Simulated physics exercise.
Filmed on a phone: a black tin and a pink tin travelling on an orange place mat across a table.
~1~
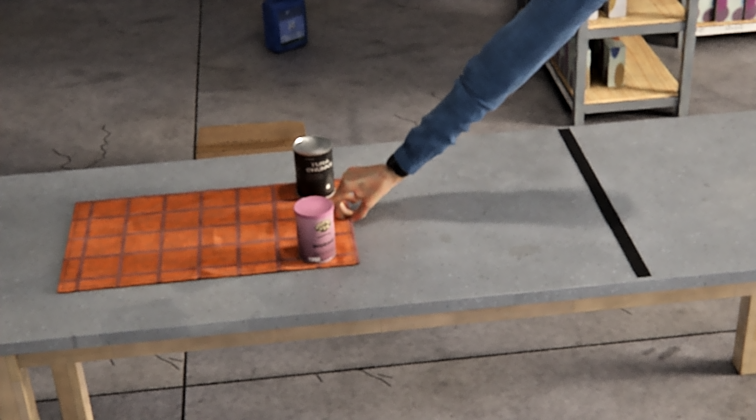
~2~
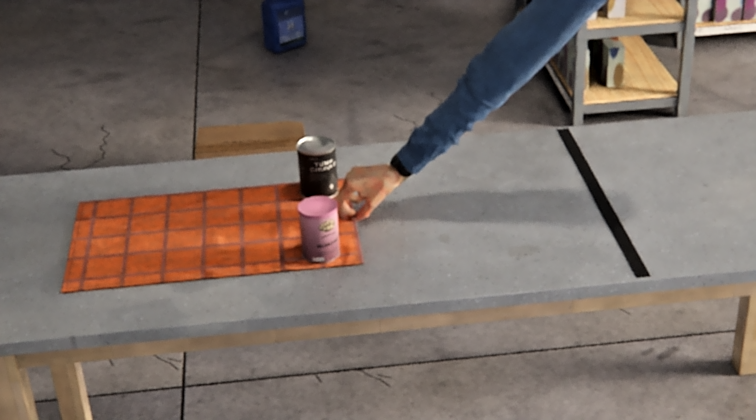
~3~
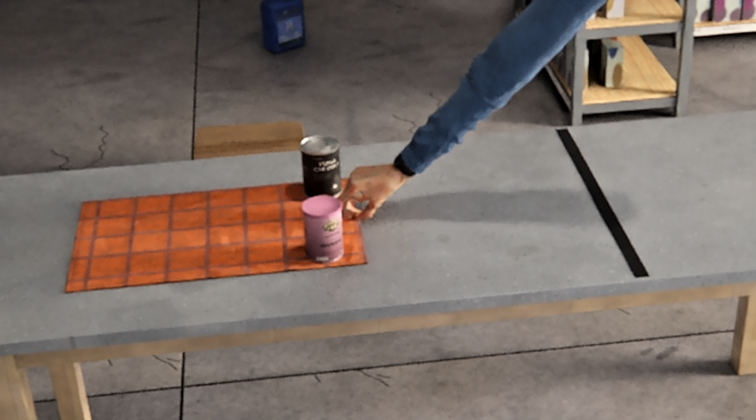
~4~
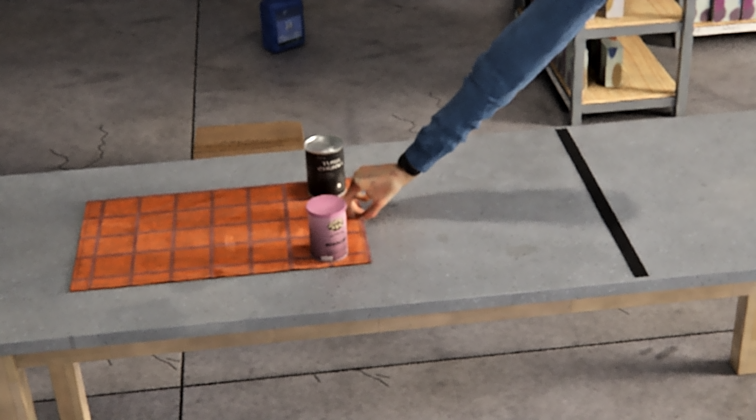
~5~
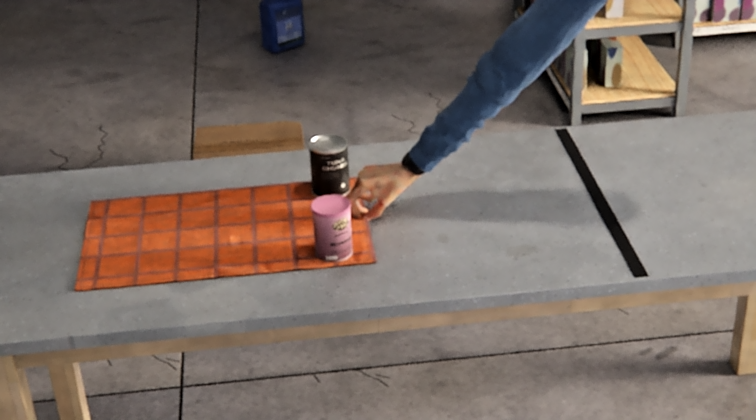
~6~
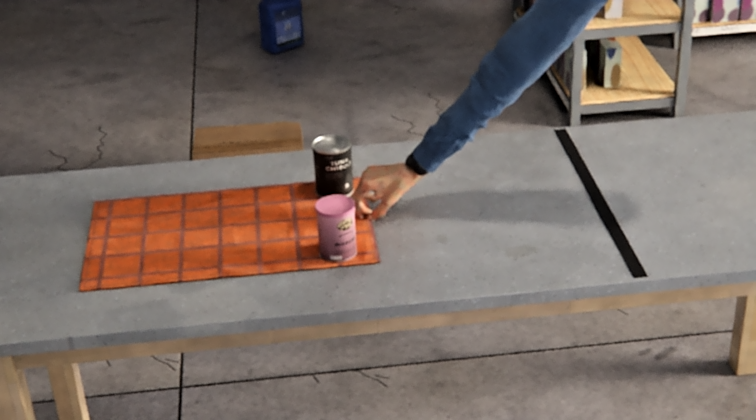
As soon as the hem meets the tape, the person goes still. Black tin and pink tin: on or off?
Black tin - on; pink tin - on.
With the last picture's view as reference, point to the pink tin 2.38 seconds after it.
At that moment it is at (568, 207).
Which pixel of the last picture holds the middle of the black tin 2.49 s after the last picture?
Somewhere about (550, 148), I'd say.
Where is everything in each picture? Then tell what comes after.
Place mat end (359, 264); black tin (312, 145); pink tin (313, 206); tape (637, 262), in the first frame.
Place mat end (363, 264), far hem (61, 292); pink tin (317, 206), in the second frame.
Place mat end (367, 263); black tin (320, 144), in the third frame.
Place mat end (372, 262), far hem (70, 291); pink tin (326, 205), in the fourth frame.
Place mat end (376, 262); black tin (328, 143), in the fifth frame.
Place mat end (380, 262), far hem (80, 291); black tin (332, 143); pink tin (335, 204); tape (633, 262), in the sixth frame.
Then, 2.38 s after the last picture, hem at the tape; black tin on the cloth near (546, 148); pink tin on the cloth near (568, 207).
Then, 2.49 s after the last picture, hem at the tape; black tin on the cloth near (550, 148); pink tin on the cloth near (572, 207).
At rest, hem at the tape; black tin on the cloth near (550, 148); pink tin on the cloth near (572, 207). The black tin stays on the cloth and the pink tin remains aboard.
